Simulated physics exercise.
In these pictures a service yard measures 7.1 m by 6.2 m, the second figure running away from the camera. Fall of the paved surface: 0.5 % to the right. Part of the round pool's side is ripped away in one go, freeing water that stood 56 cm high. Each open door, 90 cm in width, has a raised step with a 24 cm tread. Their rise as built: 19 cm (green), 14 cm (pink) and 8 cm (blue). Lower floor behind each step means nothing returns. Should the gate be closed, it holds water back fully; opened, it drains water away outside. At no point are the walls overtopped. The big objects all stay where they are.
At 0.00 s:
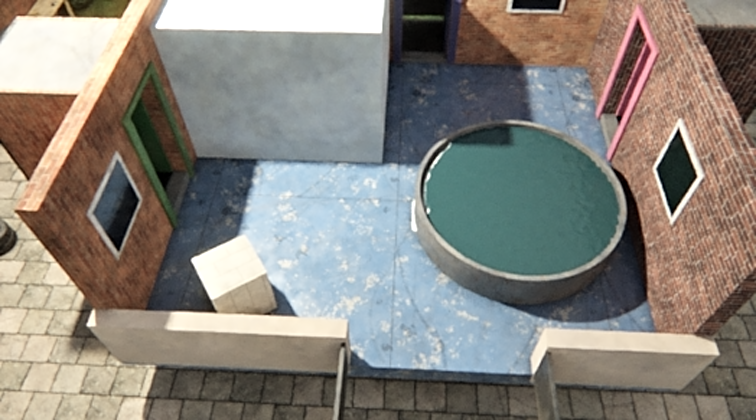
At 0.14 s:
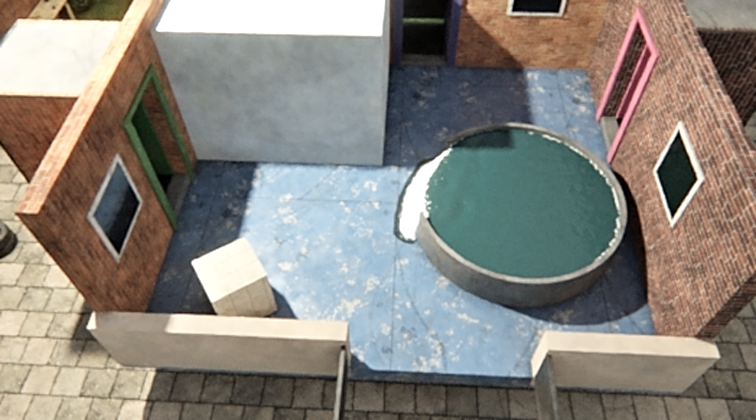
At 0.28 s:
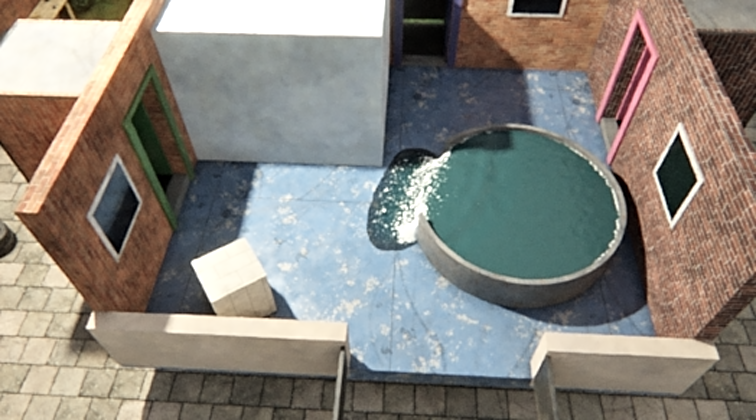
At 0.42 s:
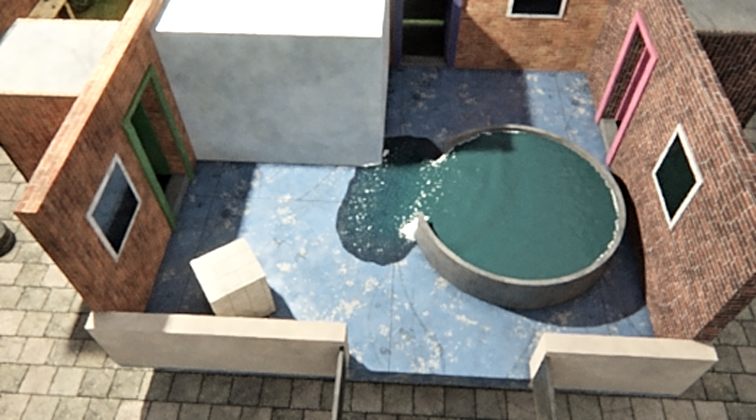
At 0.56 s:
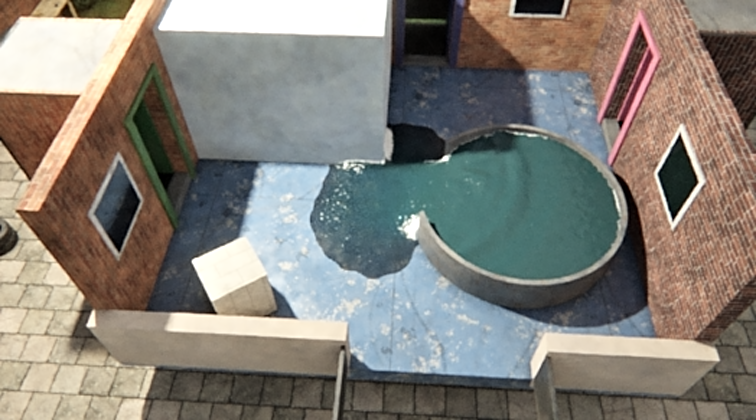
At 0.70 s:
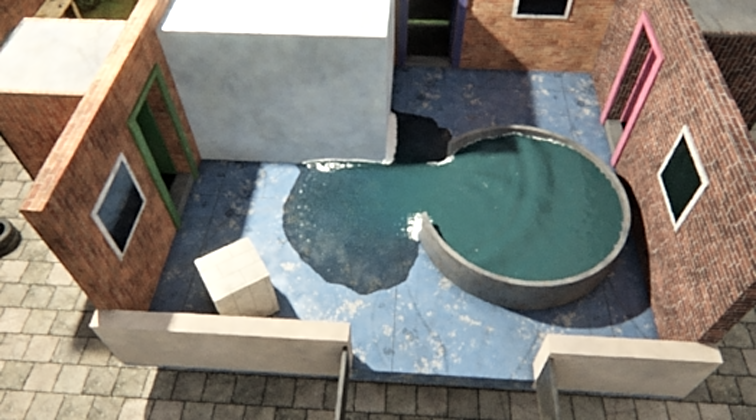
The footage shows a round pool of green water in a walled yard with a blue floor; its left side opens and water pours out, spreading leftward across the floor in a widening dark sheet alongside a large pale block.
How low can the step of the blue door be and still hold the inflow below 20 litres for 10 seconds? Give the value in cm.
No lower than about 15 cm.
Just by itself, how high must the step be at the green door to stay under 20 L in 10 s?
At the green door it takes roughly 28 centimetres.
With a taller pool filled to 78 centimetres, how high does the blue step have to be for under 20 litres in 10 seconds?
In that case, roughly 23 cm.
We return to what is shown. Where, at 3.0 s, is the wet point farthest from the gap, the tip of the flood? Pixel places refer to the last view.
Around pixel (139, 339).
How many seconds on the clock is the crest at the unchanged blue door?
Peak time: About 2.8 s.
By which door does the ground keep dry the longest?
Pink.
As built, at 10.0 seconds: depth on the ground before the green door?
Some 12.0 centimetres.
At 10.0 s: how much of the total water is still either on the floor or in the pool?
Close to 82 per cent is still present.
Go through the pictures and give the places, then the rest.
In the first frame, the round pool at (518, 195) is whole and still, 56 cm deep; the blue door at (426, 18) is dry.
In the second frame, the front is at a hidden place, 0.3 m from the gap at (422, 191); 0.4 m2 of floor is wet, 56 cm left at the back.
In the third frame, the front is at (404, 154), 0.8 m from the gap at (422, 194); 1.3 m2 of floor is wet, 56 cm left at the back.
In the fourth frame, the front is at (342, 229), 1.2 m from the gap at (421, 194); 2.6 m2 of floor is wet, 56 cm left at the back.
In the fifth frame, the gap is at (423, 194), the front 1.6 m out at (334, 166); the back of the round pool holds 56 cm.
In the sixth frame, the front is at (302, 165), 2.2 m from the gap at (425, 194); 5.0 m2 of floor is wet, 56 cm left at the back; 1.5 m in a straight line remain to the blue door at (432, 23).
After 1.4 s water covers 35 % of the floor, deepest (38 cm) near (389, 166); 1 cm at the blue door, 0 litres in over its 8 cm step.
After 3.0 s water covers 55 % of the floor, deepest (36 cm) near (139, 339); 18 cm at the blue door, 52 litres in over its 8 cm step.
After 10.0 s water covers 100 % of the floor, deepest (18 cm) near (607, 367); 7 cm at the blue door, 133 litres in over its 8 cm step.
At the blue door as built, the water arrived by 1.4 s and peaked near 19 cm at 2.8 s.
With a step of 12.5 cm, 48 litres would have come in within the 10 s; with 17 cm, 10 litres. So under 20 litres takes about 15 cm.
